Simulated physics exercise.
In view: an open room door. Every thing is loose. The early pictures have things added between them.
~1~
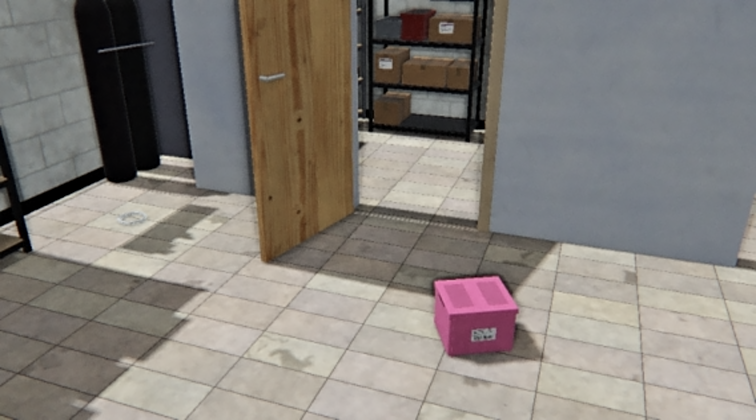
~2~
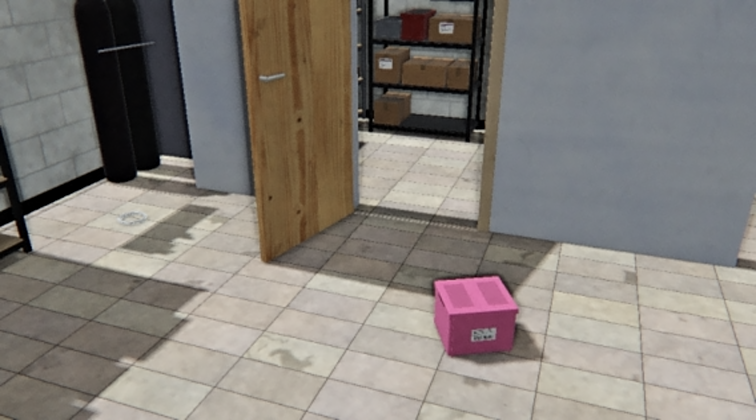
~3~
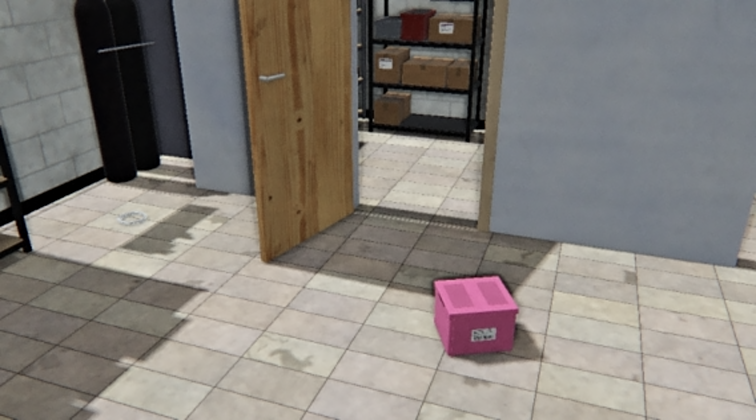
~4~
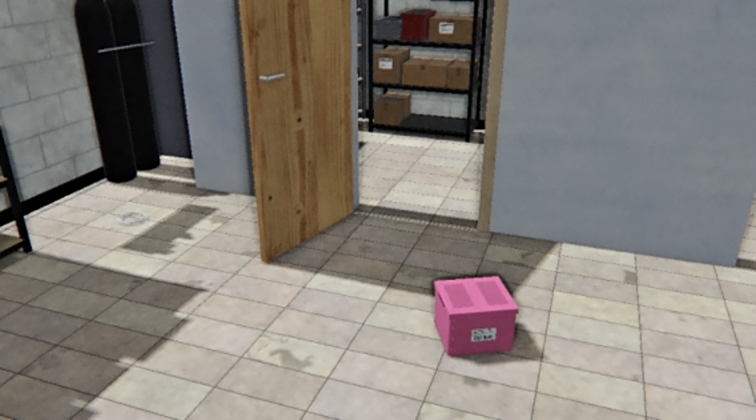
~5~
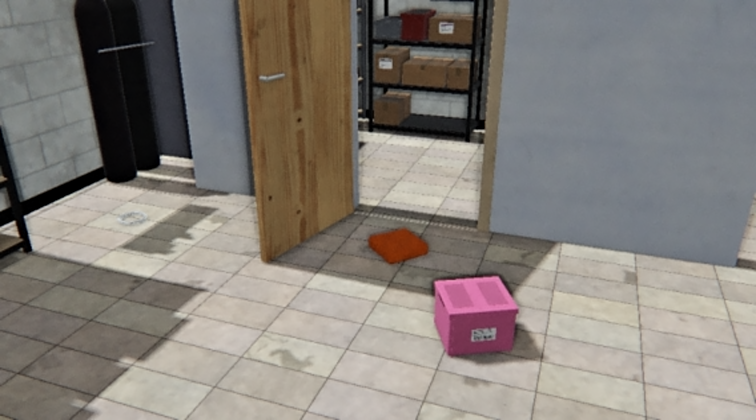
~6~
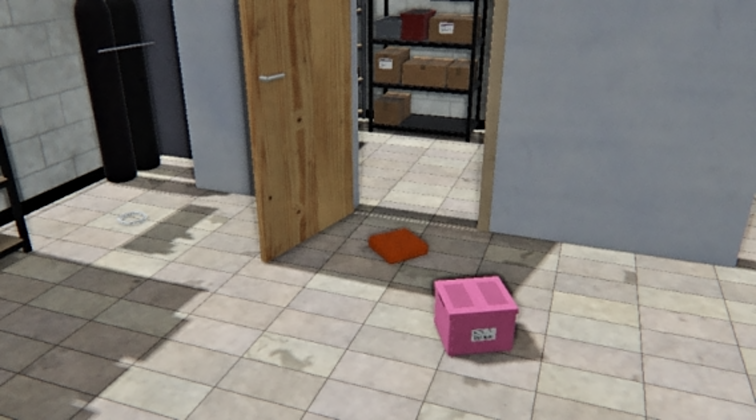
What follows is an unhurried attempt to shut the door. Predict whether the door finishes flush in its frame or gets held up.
Most likely the doorway will still have an opening.
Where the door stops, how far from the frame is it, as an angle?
I'd say it stays open by roughly 20 degrees.
Then, 1.60 s later than the last frame, door at 56°; orange cushion moved a little near (404, 246).
Then, 2.10 s later than the last frame, door at 33°; orange cushion moved about its own width near (438, 237).
When it is over, door at 18°; moved from the start, orange cushion; pink tote as before. End places, in pixels of the last picture, orange cushion near (453, 227).
